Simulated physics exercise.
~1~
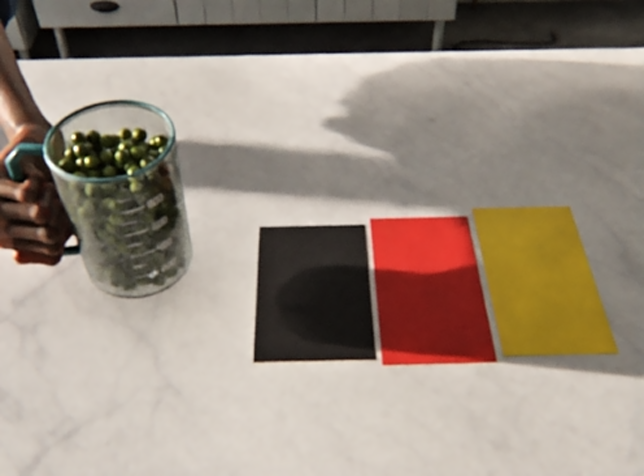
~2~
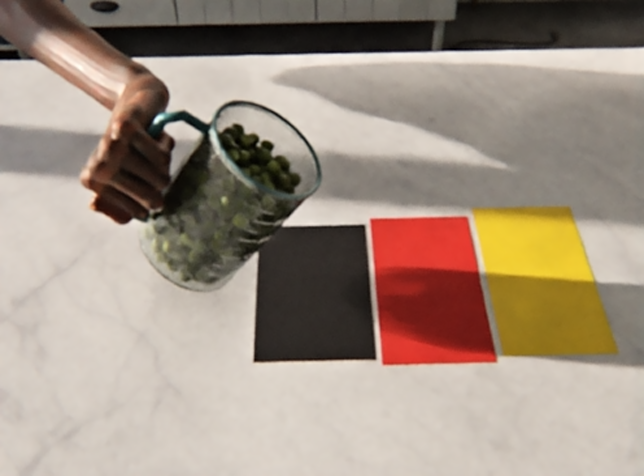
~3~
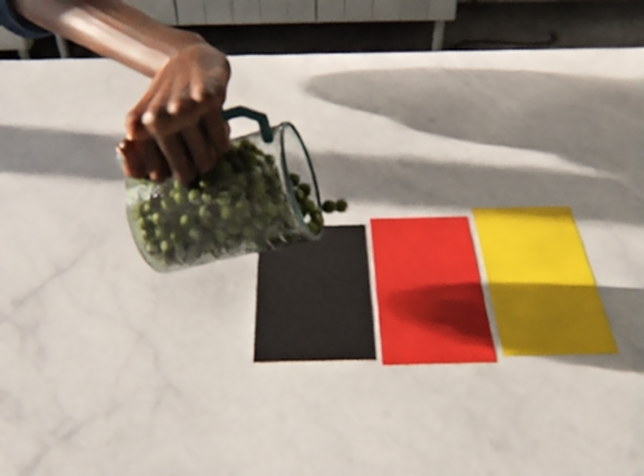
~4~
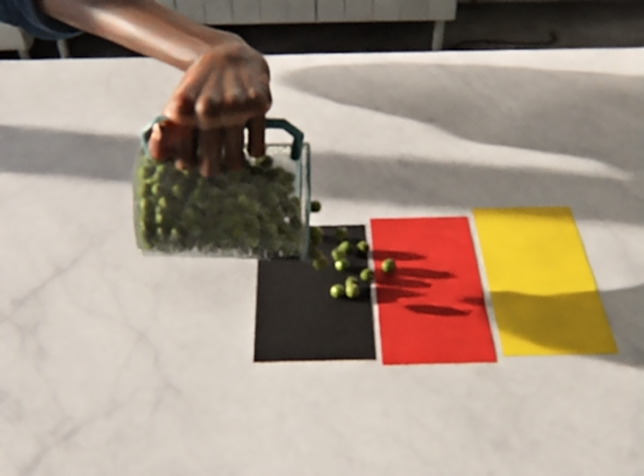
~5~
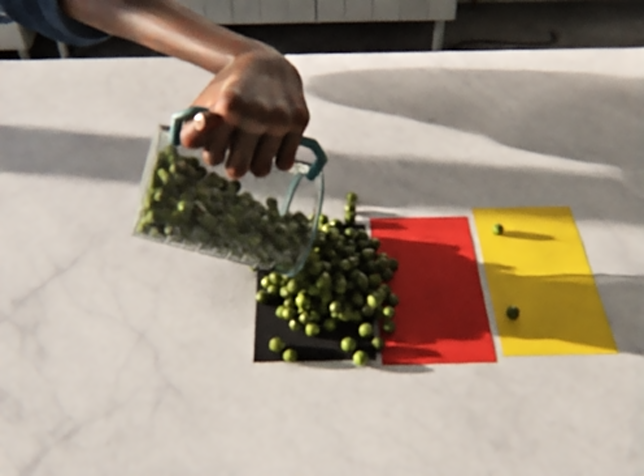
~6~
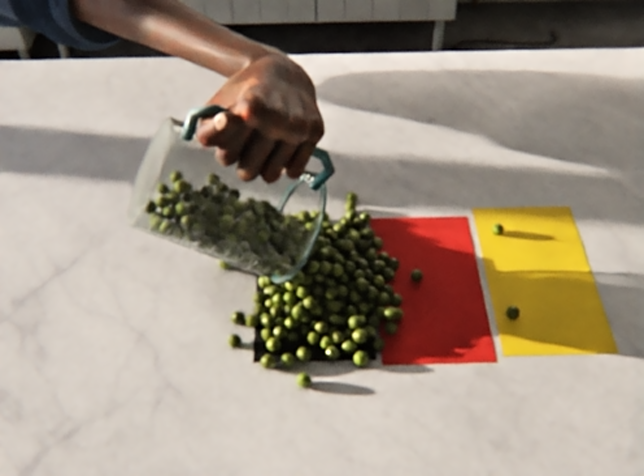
Green olives spilling from a glass jug tipped by a hand, heaping over the black mat beside red and yellow ones.
